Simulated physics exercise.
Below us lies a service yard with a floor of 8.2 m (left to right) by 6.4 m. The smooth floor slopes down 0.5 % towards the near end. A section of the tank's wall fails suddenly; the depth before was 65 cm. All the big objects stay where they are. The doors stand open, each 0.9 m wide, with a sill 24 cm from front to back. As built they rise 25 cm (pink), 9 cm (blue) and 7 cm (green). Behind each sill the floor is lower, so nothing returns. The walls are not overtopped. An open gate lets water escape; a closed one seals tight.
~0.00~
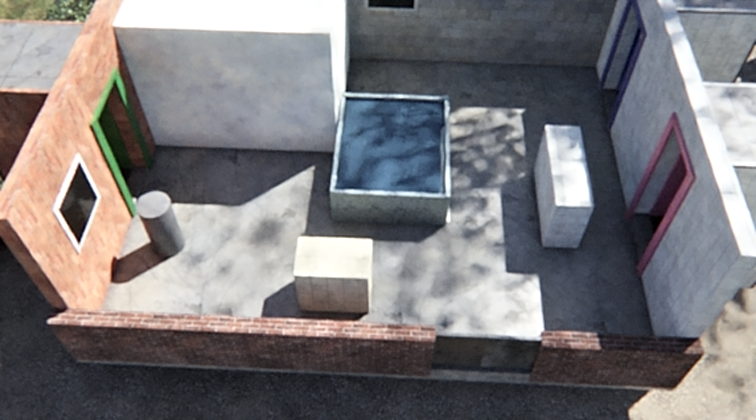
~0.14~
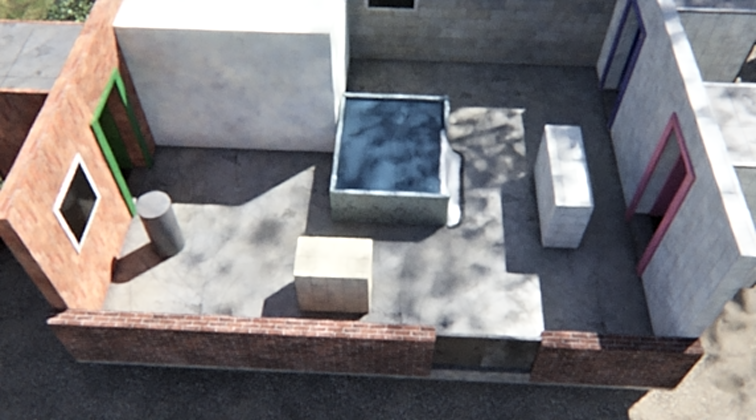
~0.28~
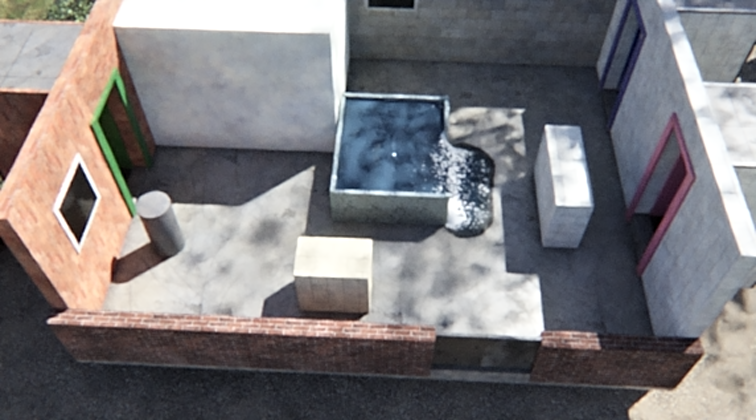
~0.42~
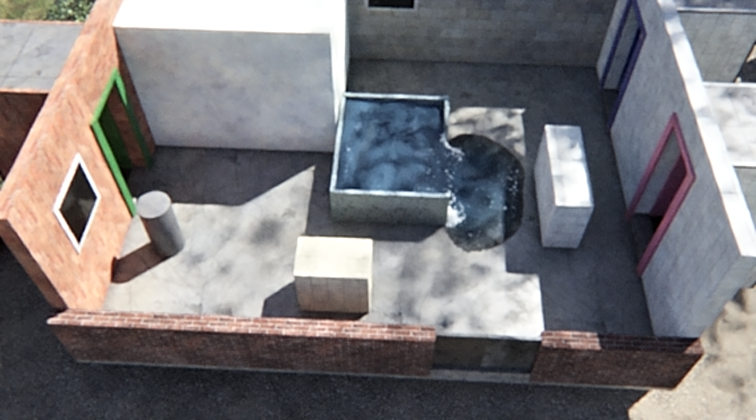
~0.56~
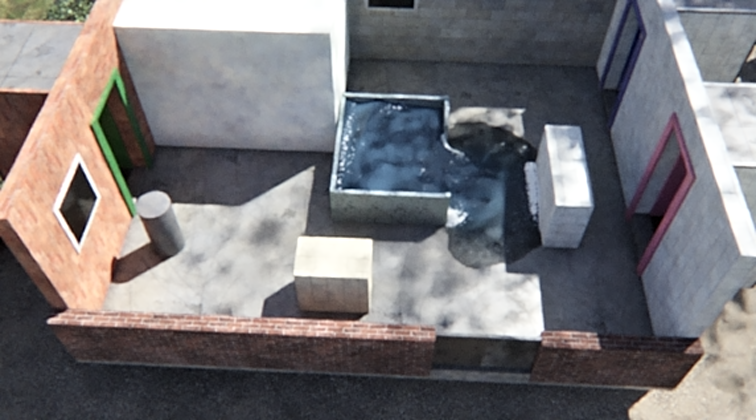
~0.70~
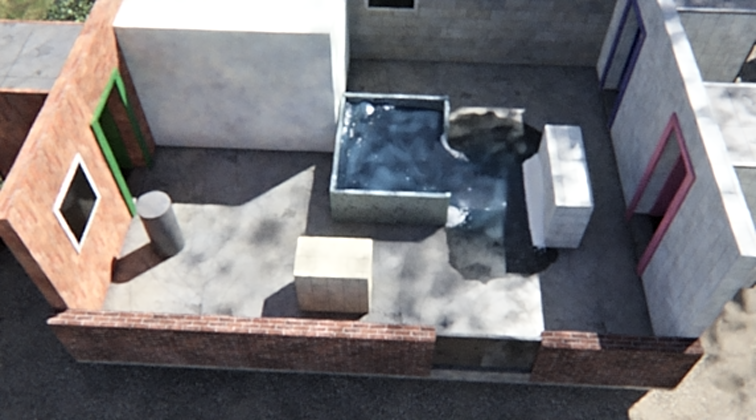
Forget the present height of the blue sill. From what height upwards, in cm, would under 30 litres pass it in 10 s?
Close to 11 cm is just enough.
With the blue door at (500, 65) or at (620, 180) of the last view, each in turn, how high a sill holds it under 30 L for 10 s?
About 10.0 and 8.5 cm.
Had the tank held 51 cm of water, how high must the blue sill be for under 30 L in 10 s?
About 8.0 cm.
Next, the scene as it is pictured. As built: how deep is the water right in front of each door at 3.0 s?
Depths in cm: Pink 2, blue 12, green 0.
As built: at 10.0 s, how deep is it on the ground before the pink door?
About 9.5 cm.
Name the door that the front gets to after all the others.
Last comes the green one.
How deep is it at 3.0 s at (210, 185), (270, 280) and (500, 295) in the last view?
In that order: 0, 0 and 8 cm.
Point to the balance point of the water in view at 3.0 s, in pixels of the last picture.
At about (482, 198).
After 1.4 s water covers 20 % of the floor, deepest (47 cm) near (524, 201); it has not reached the blue door.
After 3.0 s water covers 45 % of the floor, deepest (29 cm) near (654, 364); 12 cm at the blue door, 25 litres in over its 9 cm sill.
After 10.0 s water covers 90 % of the floor, deepest (16 cm) near (351, 118); 7 cm at the blue door, 64 litres in over its 9 cm sill.
At the blue door as built, the water arrived by 1.5 s and peaked near 16 cm at 1.8 s.
With a sill of 9.5 cm, 55 litres would have come in within the 10 s; with 13 cm, 14 litres. So under 30 litres takes about 11 cm.
